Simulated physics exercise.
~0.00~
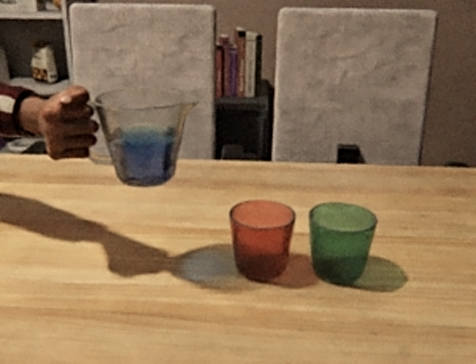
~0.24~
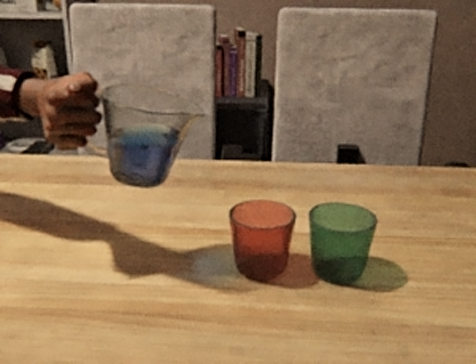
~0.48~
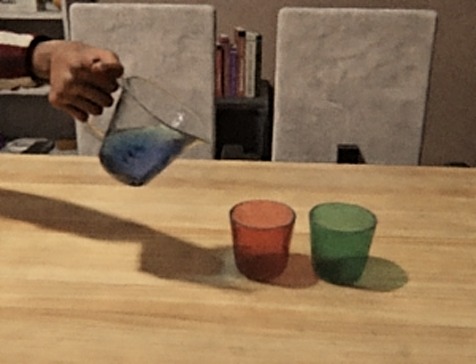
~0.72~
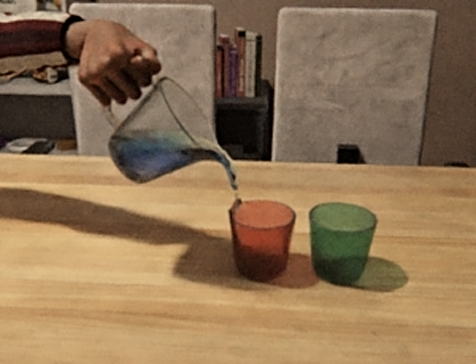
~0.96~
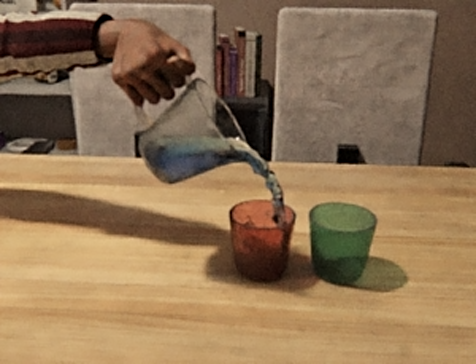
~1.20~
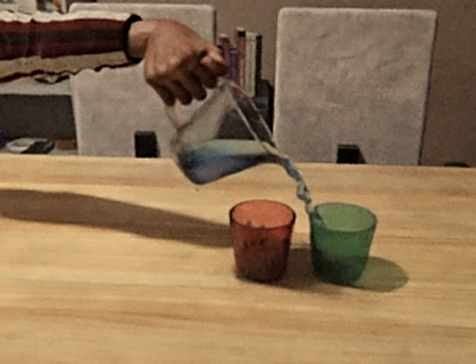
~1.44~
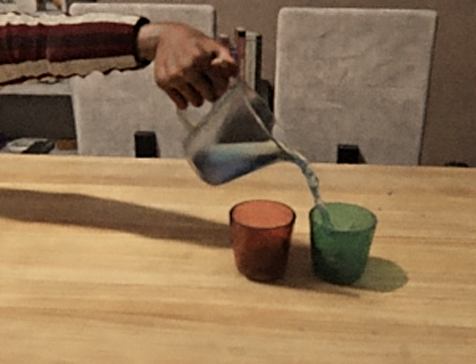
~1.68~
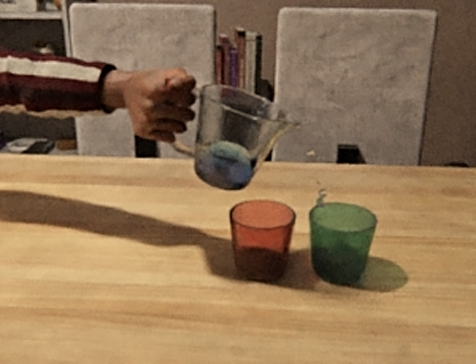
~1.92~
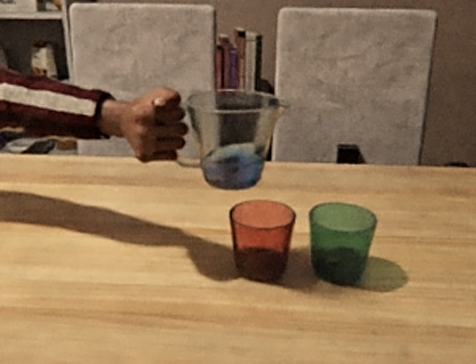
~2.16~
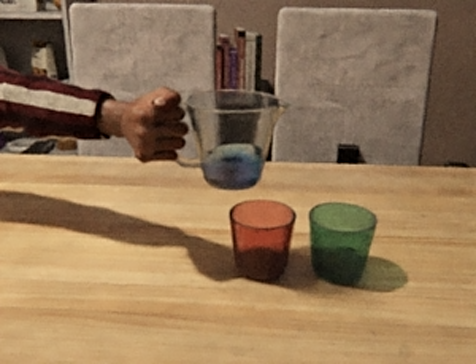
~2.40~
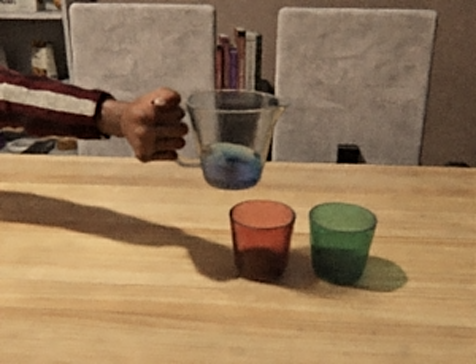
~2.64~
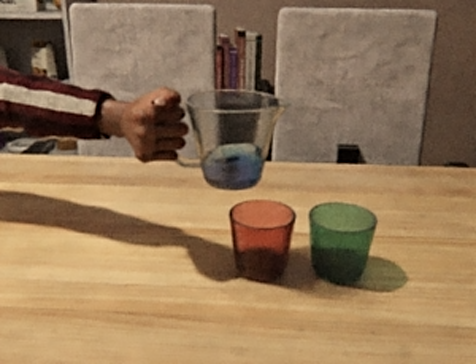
A hand tilts a clear flared jug of blue liquid to the right, pouring into a red glass and then a green glass as it moves across the wooden table, then levels the jug and holds it still above the glasses with some liquid left.
